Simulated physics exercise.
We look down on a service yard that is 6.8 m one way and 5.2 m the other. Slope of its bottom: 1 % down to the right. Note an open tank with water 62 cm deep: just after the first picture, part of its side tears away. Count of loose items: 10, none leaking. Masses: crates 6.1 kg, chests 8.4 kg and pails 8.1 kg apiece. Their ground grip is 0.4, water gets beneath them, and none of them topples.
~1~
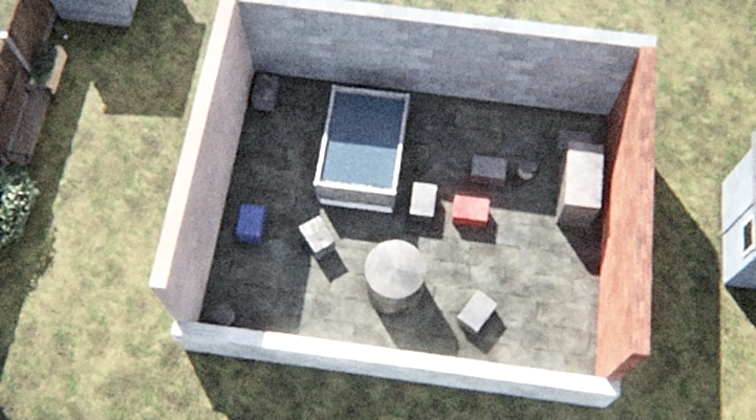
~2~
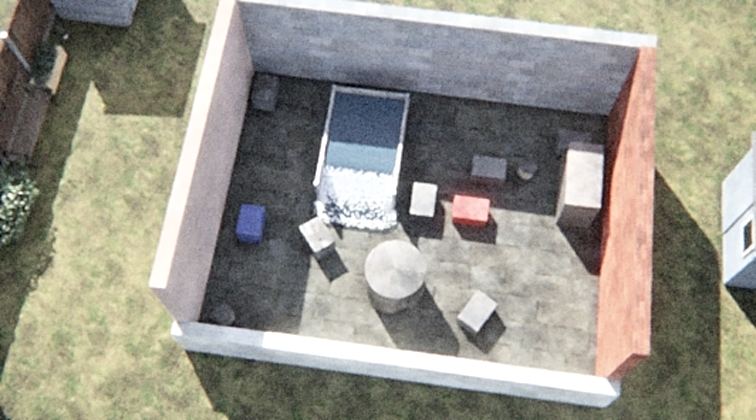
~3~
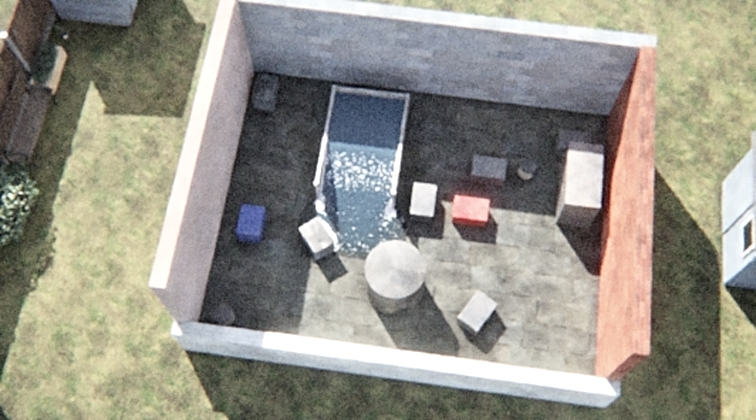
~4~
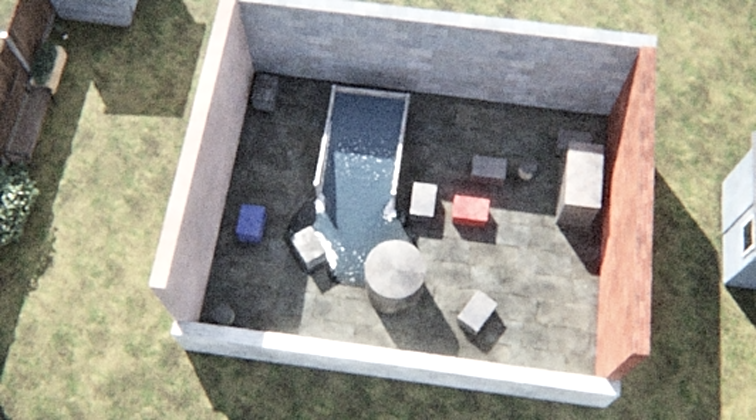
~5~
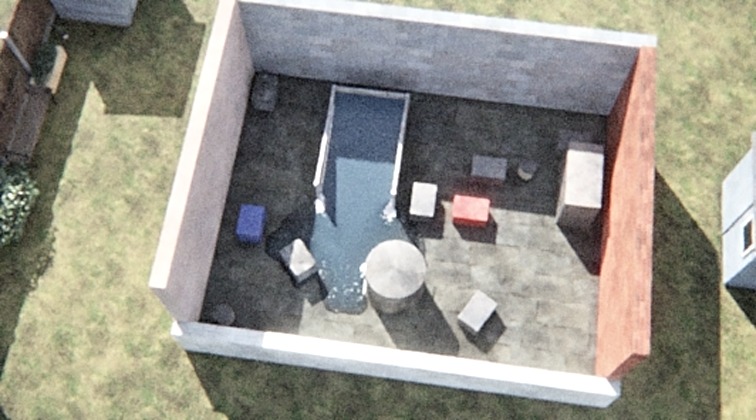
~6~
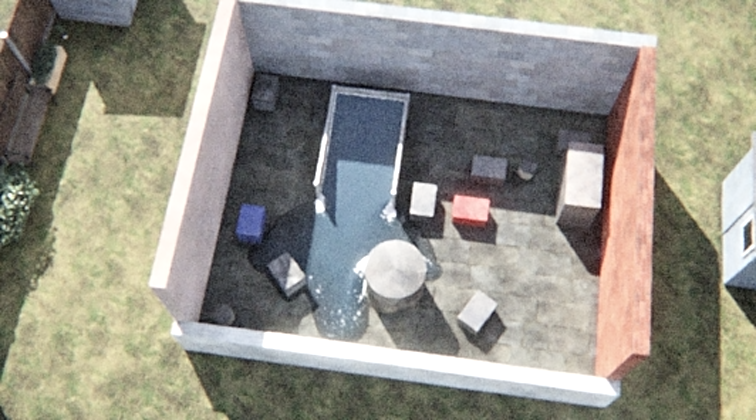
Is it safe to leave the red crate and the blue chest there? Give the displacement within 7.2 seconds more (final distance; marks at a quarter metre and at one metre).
As for distance, the red crate is shoved slightly and the blue chest ends up well away.
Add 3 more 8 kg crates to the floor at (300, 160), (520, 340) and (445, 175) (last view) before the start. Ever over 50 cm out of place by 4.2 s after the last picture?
In the order listed: Across the line; across the line; behind the line.
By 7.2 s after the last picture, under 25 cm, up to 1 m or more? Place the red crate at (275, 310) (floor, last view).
Short answer: It drifts a great distance.
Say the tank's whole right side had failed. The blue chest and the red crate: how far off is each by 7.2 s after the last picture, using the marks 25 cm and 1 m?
In that case the blue chest does not really move while the red crate winds up well away.
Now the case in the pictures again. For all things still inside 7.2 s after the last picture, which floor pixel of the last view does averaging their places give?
Near (426, 174).
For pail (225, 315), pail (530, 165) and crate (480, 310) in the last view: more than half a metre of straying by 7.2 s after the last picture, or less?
In sequence - crossed the line; stayed below the line; crossed the line.
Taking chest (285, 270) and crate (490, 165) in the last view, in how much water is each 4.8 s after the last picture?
About 6 and 0 cm.
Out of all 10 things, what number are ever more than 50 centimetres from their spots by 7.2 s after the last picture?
Count: 4.
Then, 0.9 s after the last picture the red crate is near (471, 208), 0.0 m from its start, aground; the blue chest is near (250, 220), 0.0 m from its start, aground; 1 afloat.
Then, 2.8 s after the last picture the red crate is near (477, 193), 0.3 m from its start, aground; the blue chest is near (277, 190), 0.7 m from its start, aground; 2 afloat.
Then, 4.8 s after the last picture the red crate is near (477, 193), 0.3 m from its start, aground; the blue chest is near (318, 82), 3.0 m from its start, afloat; 4 afloat.
Then, 7.2 s after the last picture the red crate is near (467, 184), 0.5 m from its start, aground; the blue chest is near (324, 83), 3.0 m from its start, afloat; 5 afloat.
